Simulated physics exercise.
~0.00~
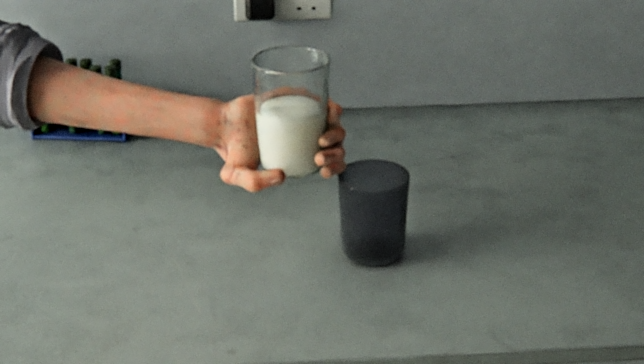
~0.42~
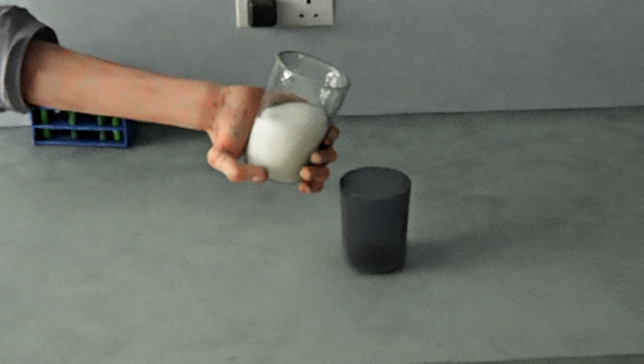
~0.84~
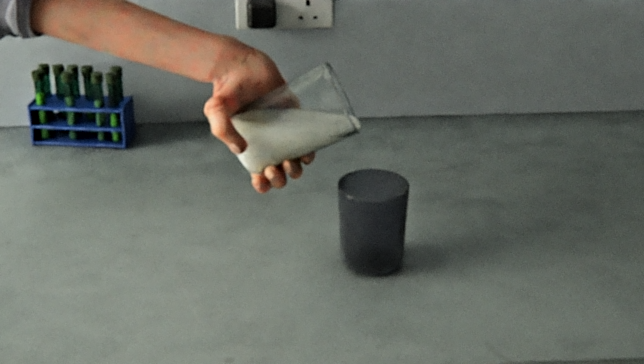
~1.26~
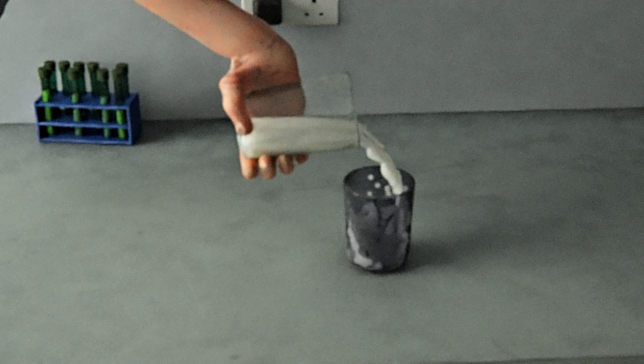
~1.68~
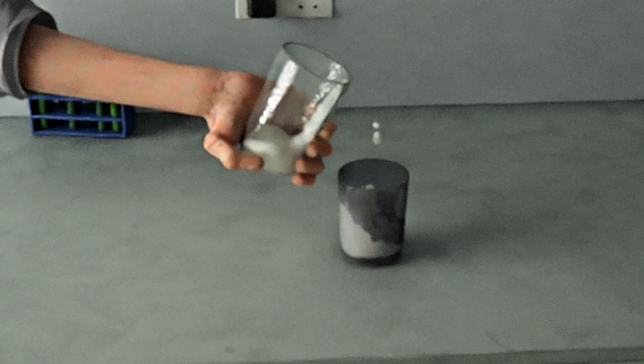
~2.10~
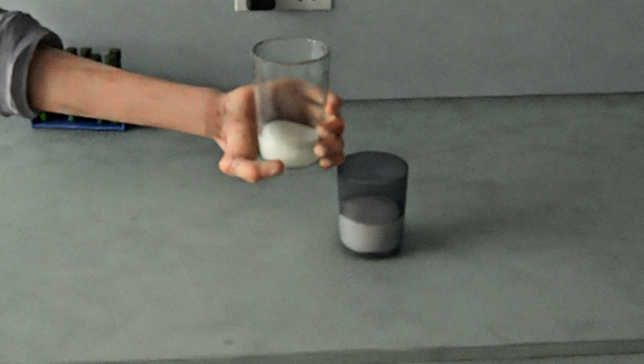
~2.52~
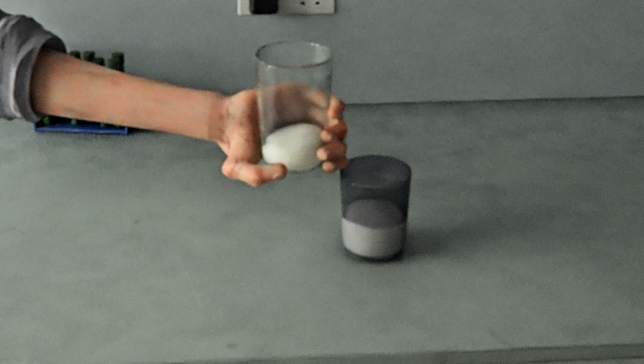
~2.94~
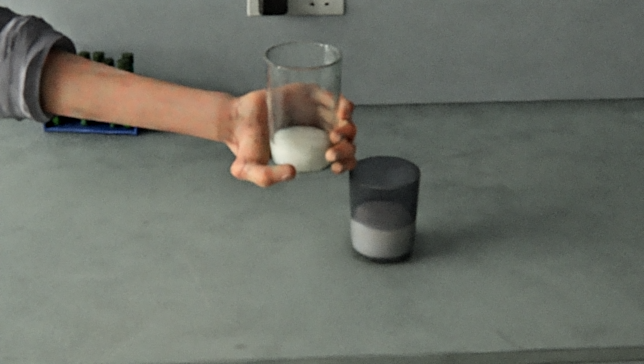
The footage shows a hand holding a clear glass of milk to the left of an empty dark tumbler, tilting it gradually until milk streams into the tumbler, then turning it upright, leaving the tumbler partly filled and some milk still in the held glass.
